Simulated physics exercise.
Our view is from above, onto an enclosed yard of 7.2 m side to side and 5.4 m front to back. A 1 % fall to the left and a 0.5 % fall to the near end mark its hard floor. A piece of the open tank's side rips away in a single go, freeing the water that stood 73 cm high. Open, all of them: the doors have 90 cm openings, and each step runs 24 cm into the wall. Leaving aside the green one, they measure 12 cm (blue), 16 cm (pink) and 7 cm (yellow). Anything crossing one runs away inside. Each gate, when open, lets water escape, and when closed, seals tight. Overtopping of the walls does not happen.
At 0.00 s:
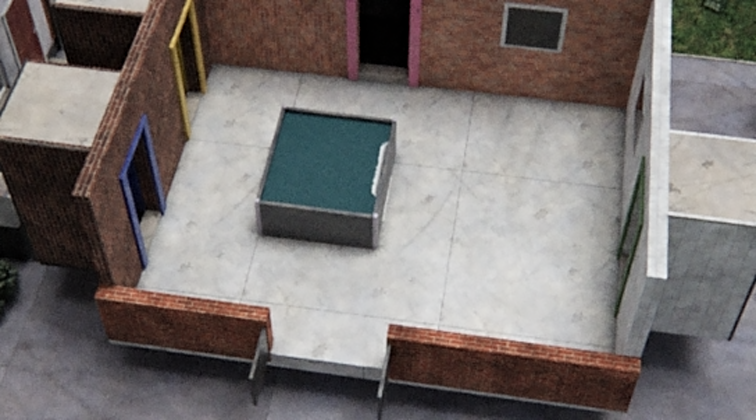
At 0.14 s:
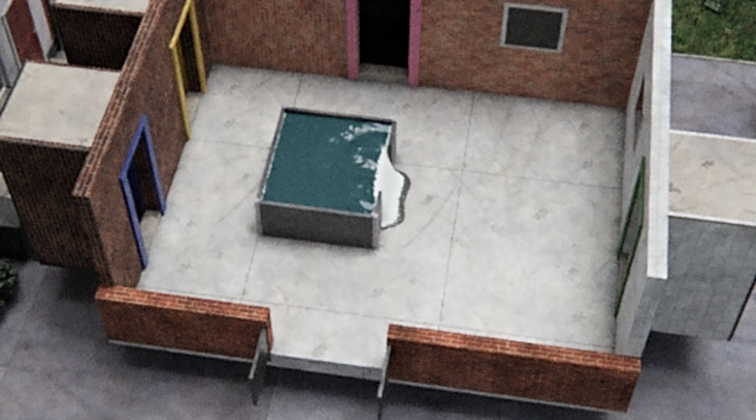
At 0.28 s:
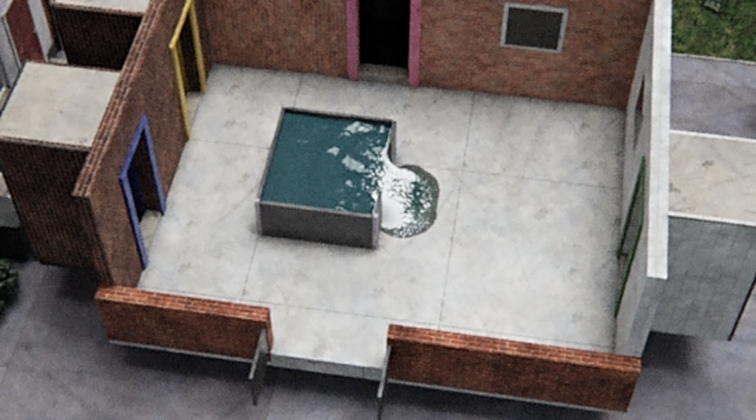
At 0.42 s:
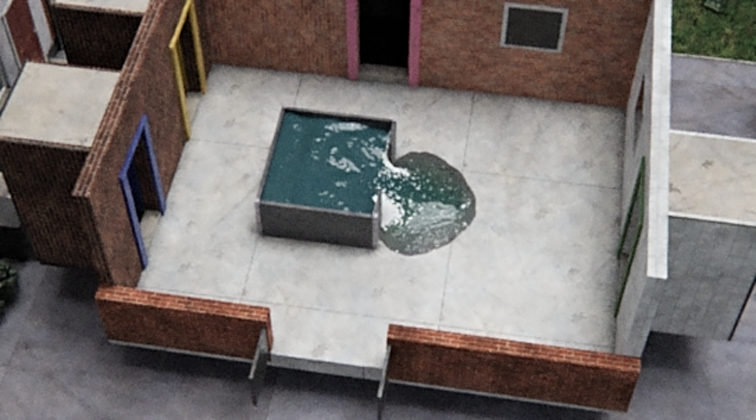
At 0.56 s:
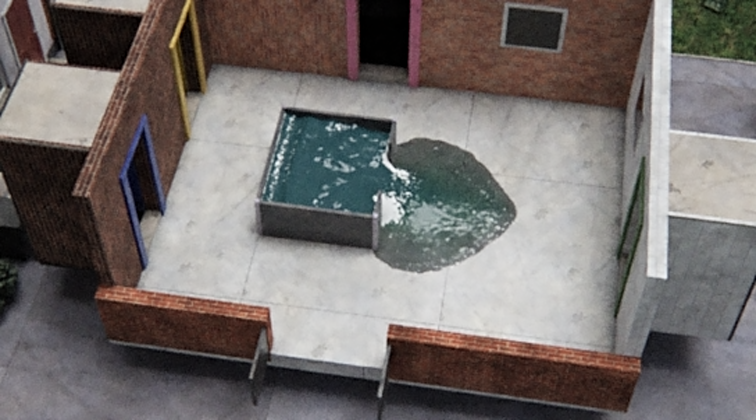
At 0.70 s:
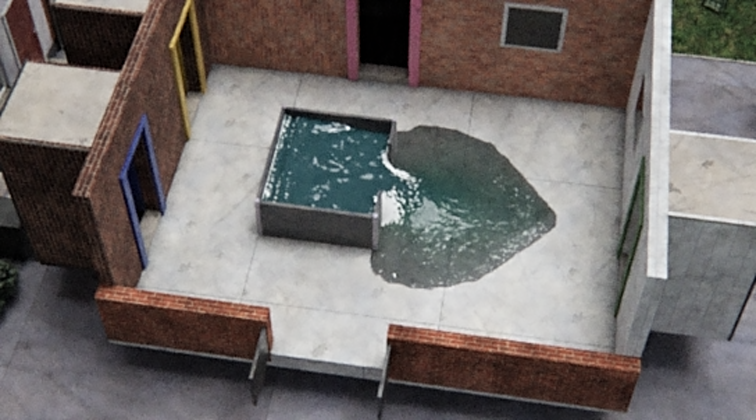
Water pouring from the broken right side of an open tank in a brick-walled yard, spreading rightward across the pale floor.
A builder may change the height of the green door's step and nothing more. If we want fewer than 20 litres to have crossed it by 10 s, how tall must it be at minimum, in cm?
It needs to be roughly 16 cm tall.
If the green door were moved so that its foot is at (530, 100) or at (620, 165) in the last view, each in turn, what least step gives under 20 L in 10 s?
You'd want about 8.5 cm there first, then about 15 cm.
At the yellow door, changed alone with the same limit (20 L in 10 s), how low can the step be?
Yellow: 6.5 cm.
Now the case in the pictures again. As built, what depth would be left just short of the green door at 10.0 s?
About 6.5 centimetres deep.
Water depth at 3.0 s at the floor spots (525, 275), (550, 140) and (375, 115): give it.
Depths of roughly 3 cm, 5 cm and 0 cm, in that order.
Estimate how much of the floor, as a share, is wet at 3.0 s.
I'd say near 45 percent.
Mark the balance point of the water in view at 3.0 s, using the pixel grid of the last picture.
The water is centred near (447, 211).
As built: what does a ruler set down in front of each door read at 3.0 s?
In cm - blue: 0, pink: 0, yellow: 0, green: 17.
After 1.4 s water covers 35 % of the floor, deepest (36 cm) near (395, 198); 17 cm at the green door, 0 litres in over its 18 cm step.
After 3.0 s water covers 45 % of the floor, deepest (26 cm) near (603, 372); 17 cm at the green door, 9 litres in over its 18 cm step.
After 10.0 s water covers 95 % of the floor, deepest (12 cm) near (174, 181); 7 cm at the green door, 10 litres in over its 18 cm step.
At the green door as built, the water arrived by 1.3 s and peaked near 22 cm at 2.4 s.
With a step of 12.5 cm, 56 litres would have come in within the 10 s; with 20 cm, 4 litres. So under 20 litres takes about 16 cm.
